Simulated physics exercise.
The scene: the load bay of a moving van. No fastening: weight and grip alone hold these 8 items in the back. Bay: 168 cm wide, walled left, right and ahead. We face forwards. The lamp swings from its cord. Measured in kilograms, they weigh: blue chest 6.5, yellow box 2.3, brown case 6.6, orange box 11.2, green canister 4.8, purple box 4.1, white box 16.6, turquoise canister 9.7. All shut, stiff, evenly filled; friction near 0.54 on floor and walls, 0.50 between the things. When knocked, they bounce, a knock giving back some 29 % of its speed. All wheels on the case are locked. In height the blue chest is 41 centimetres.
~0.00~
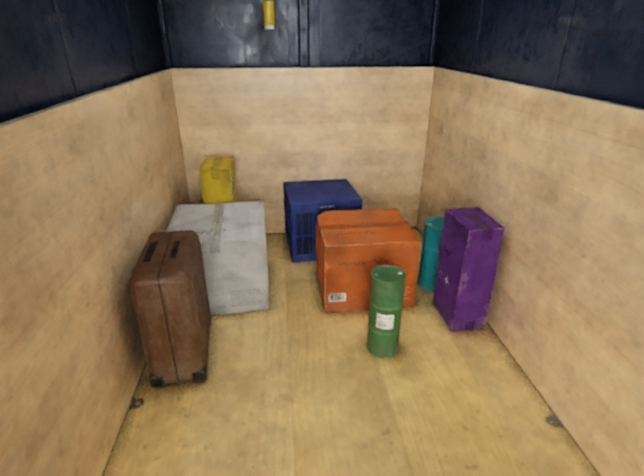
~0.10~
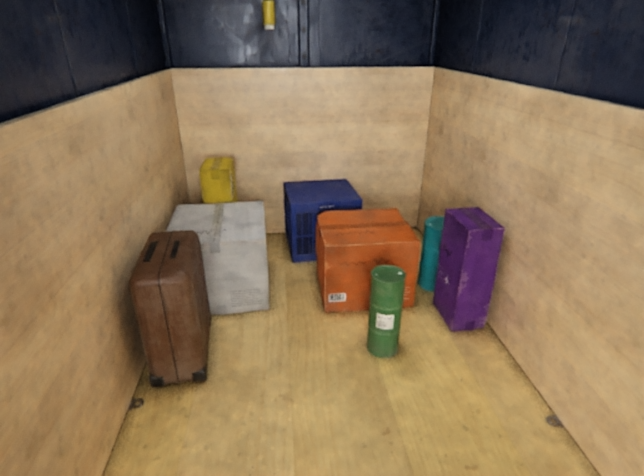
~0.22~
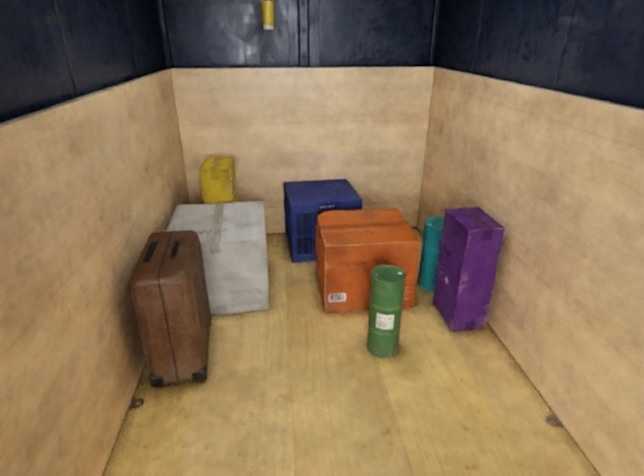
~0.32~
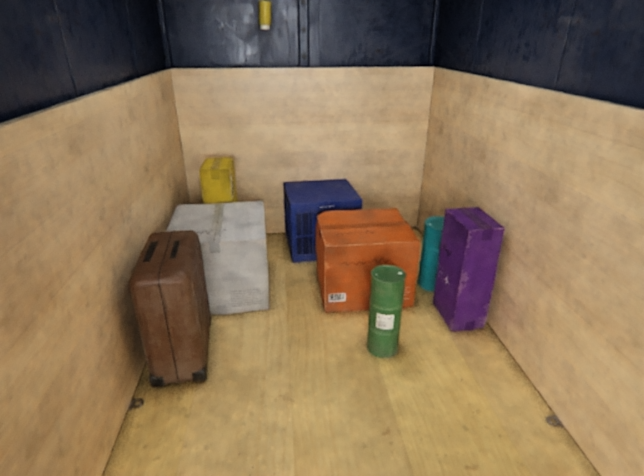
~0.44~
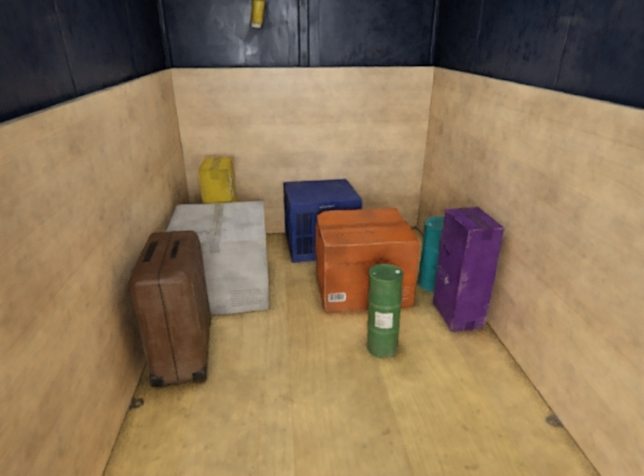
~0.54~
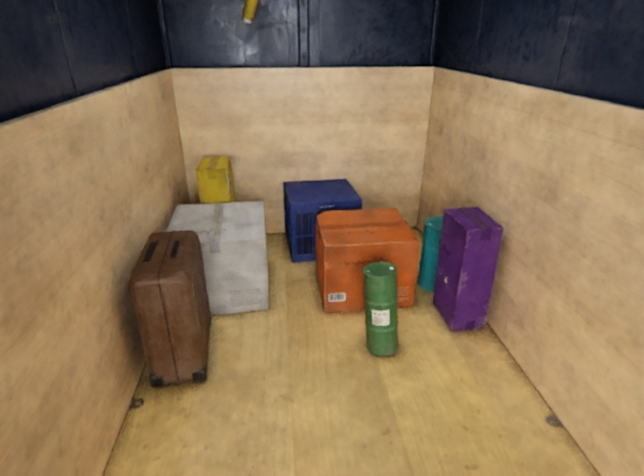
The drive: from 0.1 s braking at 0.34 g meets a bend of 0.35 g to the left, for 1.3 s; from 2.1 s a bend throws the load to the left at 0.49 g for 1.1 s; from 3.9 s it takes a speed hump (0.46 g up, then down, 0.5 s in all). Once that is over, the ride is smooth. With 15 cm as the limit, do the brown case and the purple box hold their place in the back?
Result - brown case: Unmoved; purple box: Out of place.
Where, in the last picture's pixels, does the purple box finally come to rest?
Close to (370, 305).
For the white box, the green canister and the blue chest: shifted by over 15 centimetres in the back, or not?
Note: White box is left in place. Green canister departs its position. Blue chest is left in place.
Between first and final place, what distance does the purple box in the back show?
Roughly 50 cm.
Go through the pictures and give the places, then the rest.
No push; brown case (176, 304); purple box (465, 270), in the first frame.
No push; orange box (363, 257); green canister (385, 312), in the second frame.
Push 0.16 g forwards, 0.17 g left; white box (222, 255), in the third frame.
Push 0.30 g forwards, 0.31 g left; blue chest (321, 219); yellow box (222, 210), in the fourth frame.
Push 0.34 g forwards, 0.35 g left; orange box (362, 257); green canister (384, 311), in the fifth frame.
Push 0.34 g forwards, 0.35 g left; brown case (176, 304); purple box (464, 269), in the sixth frame.
Around 1.24 s, push 0.22 g forwards, 0.22 g left; purple box at 51° to upright near (413, 278); green canister on its side; yellow box at 15° to upright.
Around 2.44 s, push 0.49 g left; purple box on its side near (371, 305); green canister on its side; orange box shifted 12 cm.
Finally (6.4 s), on their side or leaning hard in the back, green canister and purple box; the other 6 still in place (within 15 cm). In the last view, brown case near (165, 305), purple box near (370, 305).
